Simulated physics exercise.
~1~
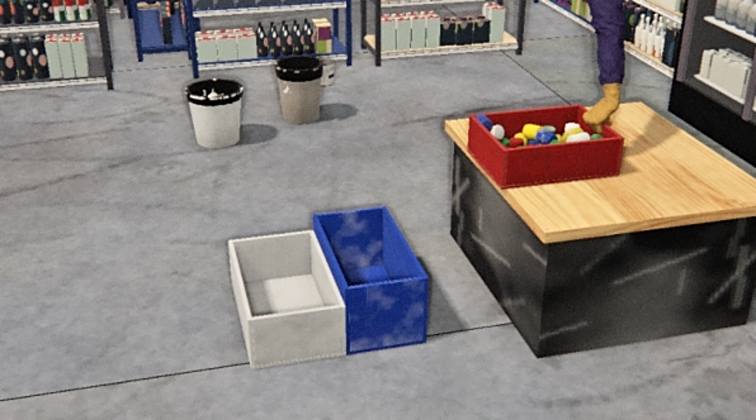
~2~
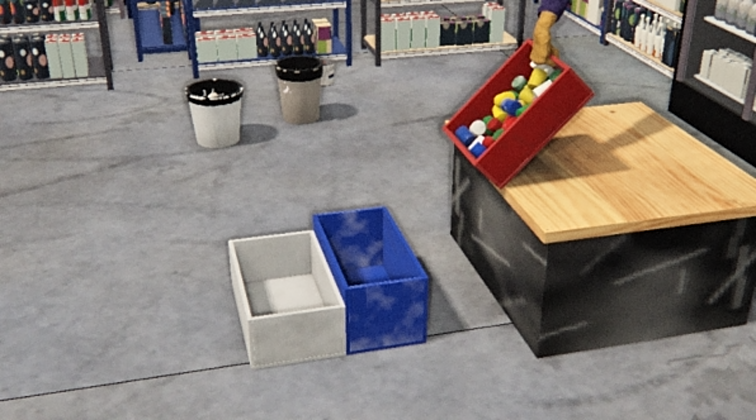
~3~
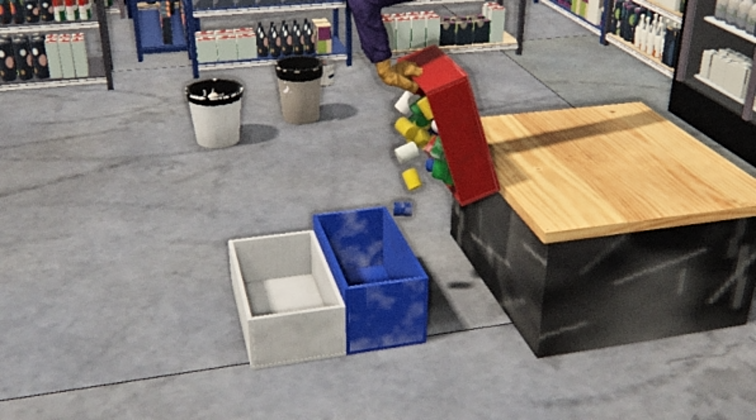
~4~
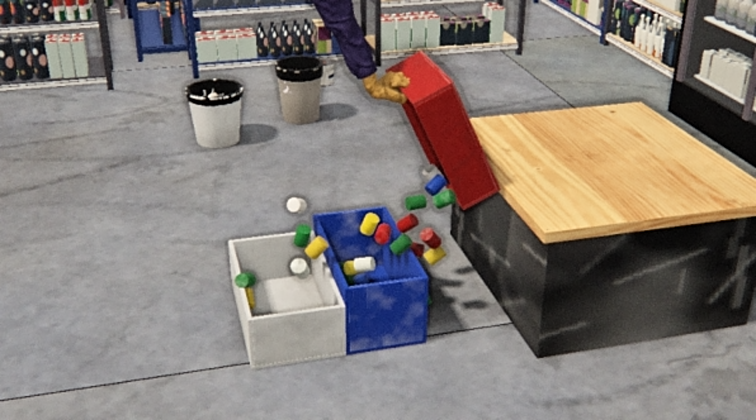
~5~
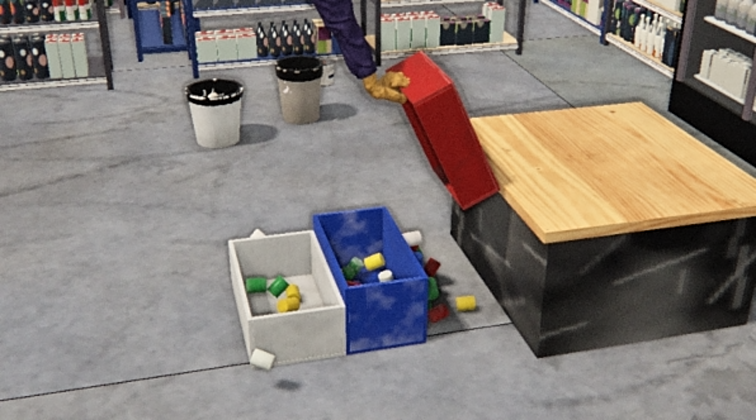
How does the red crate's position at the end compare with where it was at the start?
At the start the red crate sits upright on top of the wooden bench. By the end it has moved left and is held tipped steeply over at the bench's left edge.
